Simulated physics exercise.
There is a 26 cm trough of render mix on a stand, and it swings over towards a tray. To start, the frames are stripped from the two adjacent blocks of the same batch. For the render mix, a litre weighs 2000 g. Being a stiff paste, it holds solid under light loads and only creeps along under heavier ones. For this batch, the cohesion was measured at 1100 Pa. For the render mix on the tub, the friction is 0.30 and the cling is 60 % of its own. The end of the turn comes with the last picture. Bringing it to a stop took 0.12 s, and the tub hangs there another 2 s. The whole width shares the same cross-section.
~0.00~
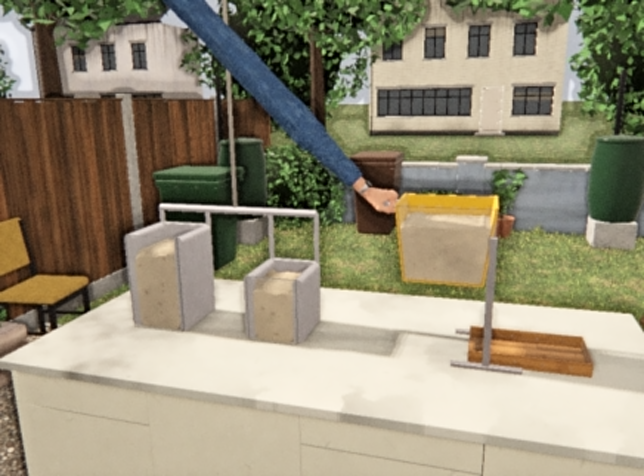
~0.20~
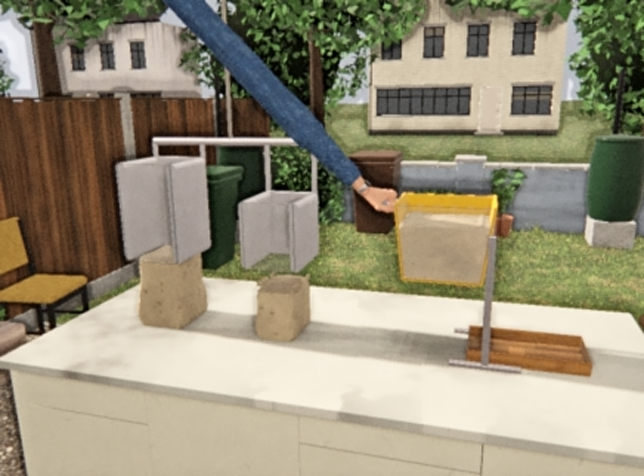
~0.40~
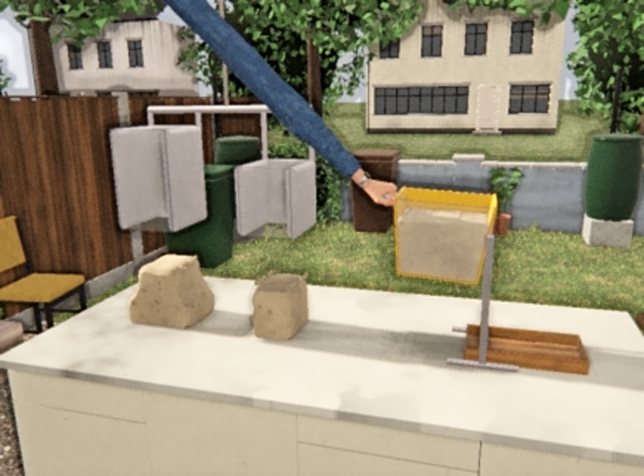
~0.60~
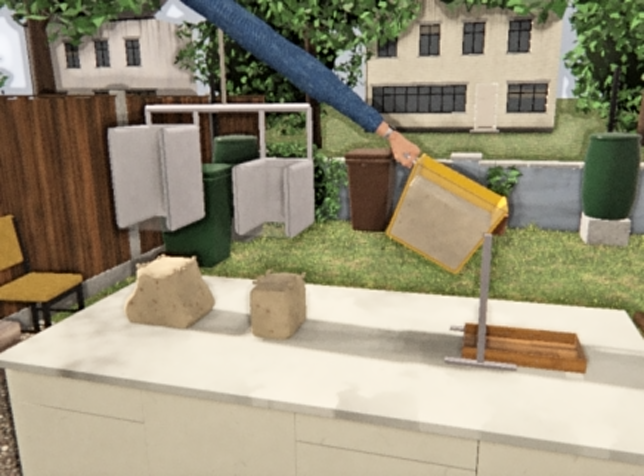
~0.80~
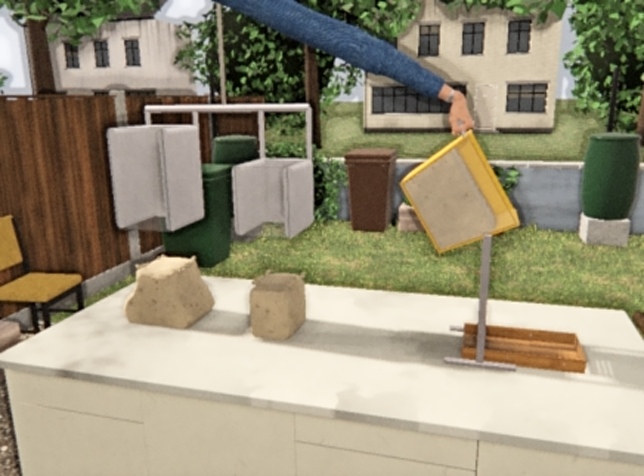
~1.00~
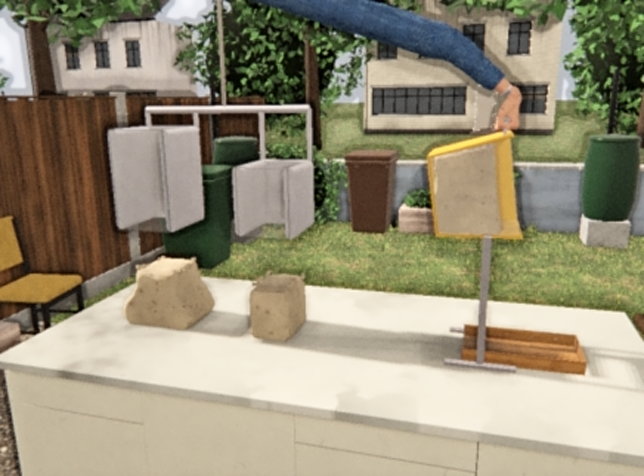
Pale moulds lift off two blocks on the left of a counter, and the taller block slumps lower and wider while the smaller keeps its shape; then a blue-sleeved arm swings a yellow-edged tub of beige mix steeply rightward.
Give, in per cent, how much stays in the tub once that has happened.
Roughly 100 out of 100.
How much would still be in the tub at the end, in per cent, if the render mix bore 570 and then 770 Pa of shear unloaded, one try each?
Respectively, close to 60 % and close to 65 %.
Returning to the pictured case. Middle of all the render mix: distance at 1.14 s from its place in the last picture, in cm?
Shift: Some 3 cm.
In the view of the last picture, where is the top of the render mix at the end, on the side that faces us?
Peak location: Approx. (464, 168).
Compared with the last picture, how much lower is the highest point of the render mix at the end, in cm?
The top ends up some 6 cm below its level in the last picture.
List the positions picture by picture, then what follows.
In the first picture, handle-side rim at (398, 205), tilt 0 degrees; top of the render mix at (407, 226); blocks stand 33 cm, 21 cm (left to right).
In the second picture, handle-side rim at (397, 204), tilt 0 degrees; top of the render mix at (406, 225); blocks stand 31 cm, 21 cm (left to right).
In the third picture, handle-side rim at (397, 198), tilt 3 degrees; top of the render mix at (402, 220); blocks stand 25 cm, 21 cm (left to right).
In the fourth picture, handle-side rim at (419, 163), tilt 28 degrees; top of the render mix at (414, 186); blocks stand 24 cm, 21 cm (left to right).
In the fifth picture, handle-side rim at (470, 137), tilt 59 degrees; top of the render mix at (448, 154); blocks stand 24 cm, 21 cm (left to right).
In the sixth picture, handle-side rim at (513, 138), tilt 82 degrees; top of the render mix at (494, 149); blocks stand 24 cm, 21 cm (left to right).
After 1.14 s, the tub is at 82 degrees and holds 100 %.
After 1.31 s, the tub is at 82 degrees and holds 100 %.
After 1.48 s, the tub is at 82 degrees and holds 100 %.
After 1.65 s, the tub is at 82 degrees and holds 100 %.
After 3.00 s, at the end, the tub is at 82 degrees and holds 100 %.
